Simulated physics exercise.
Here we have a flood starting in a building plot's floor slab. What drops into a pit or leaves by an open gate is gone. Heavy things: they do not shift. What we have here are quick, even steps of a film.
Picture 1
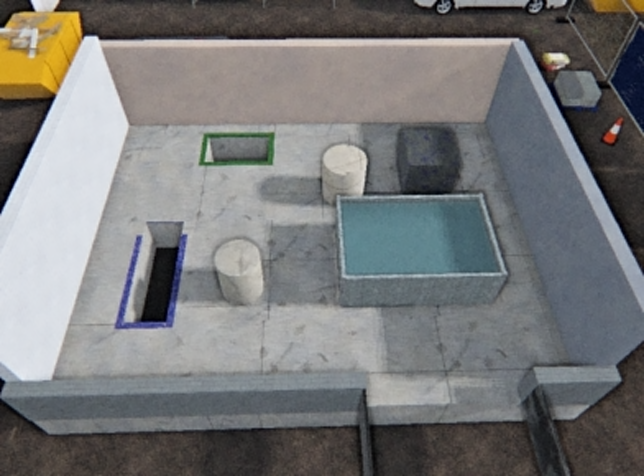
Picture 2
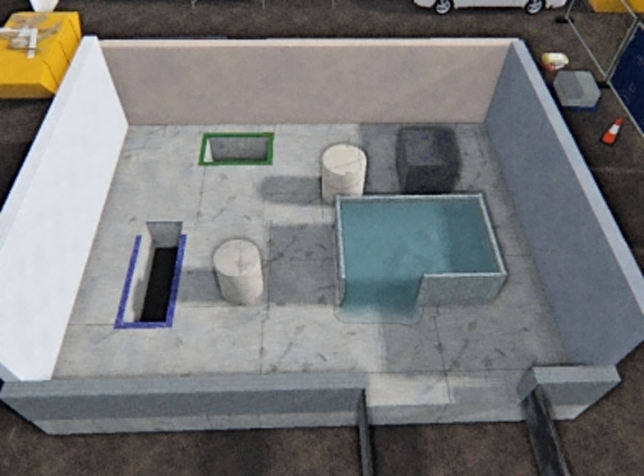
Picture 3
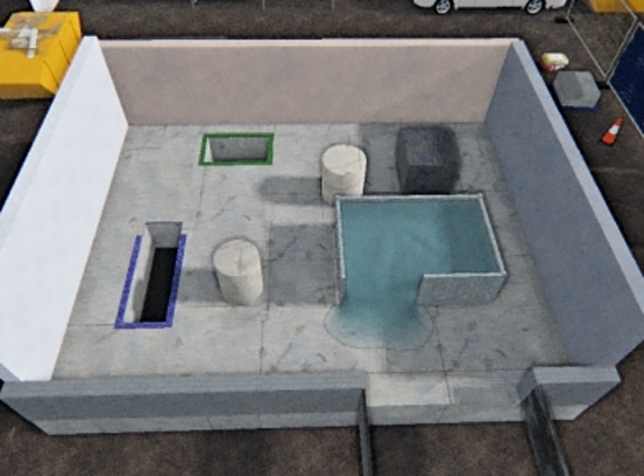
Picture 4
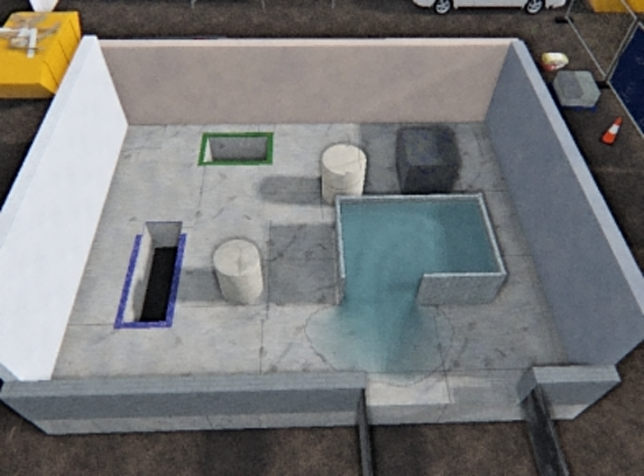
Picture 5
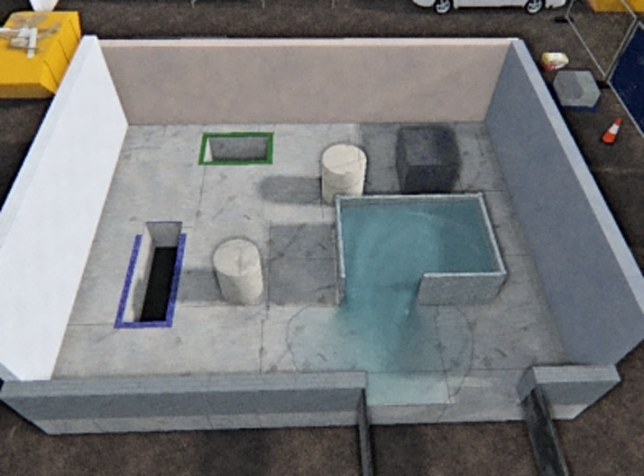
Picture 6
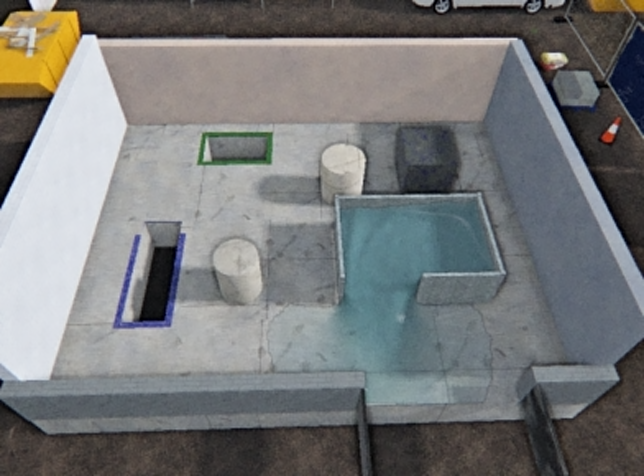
Water pours from a gap in the tank's front wall and spreads across the pale floor.
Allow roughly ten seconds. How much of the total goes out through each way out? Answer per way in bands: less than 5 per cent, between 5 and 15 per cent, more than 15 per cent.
Going out through each: The gate, more than 15 per cent; the blue pit, more than 15 per cent; the green pit, less than 5 per cent.
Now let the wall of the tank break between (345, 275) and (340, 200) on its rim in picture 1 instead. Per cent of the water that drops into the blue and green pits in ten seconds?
Per cent: Blue 40, green 20.
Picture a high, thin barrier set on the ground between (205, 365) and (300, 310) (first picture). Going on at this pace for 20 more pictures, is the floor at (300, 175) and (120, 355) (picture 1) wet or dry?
In that order: Dry, covered.
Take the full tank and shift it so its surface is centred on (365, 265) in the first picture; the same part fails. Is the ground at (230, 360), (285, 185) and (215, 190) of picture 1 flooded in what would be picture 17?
Well, first one got wet, second one stays dry, third one stays dry.
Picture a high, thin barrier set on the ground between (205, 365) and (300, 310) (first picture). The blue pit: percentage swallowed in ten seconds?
Share for blue - 8 in a hundred.
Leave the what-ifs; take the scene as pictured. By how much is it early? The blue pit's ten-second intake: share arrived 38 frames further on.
That share would be near 60 %.
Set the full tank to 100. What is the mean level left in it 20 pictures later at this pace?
Estimate: Some 34 %.
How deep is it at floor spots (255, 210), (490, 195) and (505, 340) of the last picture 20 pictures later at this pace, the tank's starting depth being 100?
Estimate: 0, 0, 0 %.
A moment on, water covers 15 % of the floor; the gate 12 %, the blue pit 0 %, the green pit 0 %.
Next, water covers 20 % of the floor; the gate 22 %, the blue pit 0 %, the green pit 0 %.
Then, water covers 30 % of the floor; the gate 35 %, the blue pit 3 %, the green pit 0 %.
Later, water covers 40 % of the floor; the gate 46 %, the blue pit 10 %, the green pit 0 %.
In the end, water covers 35 % of the floor; the gate 54 %, the blue pit 17 %, the green pit 2 %.
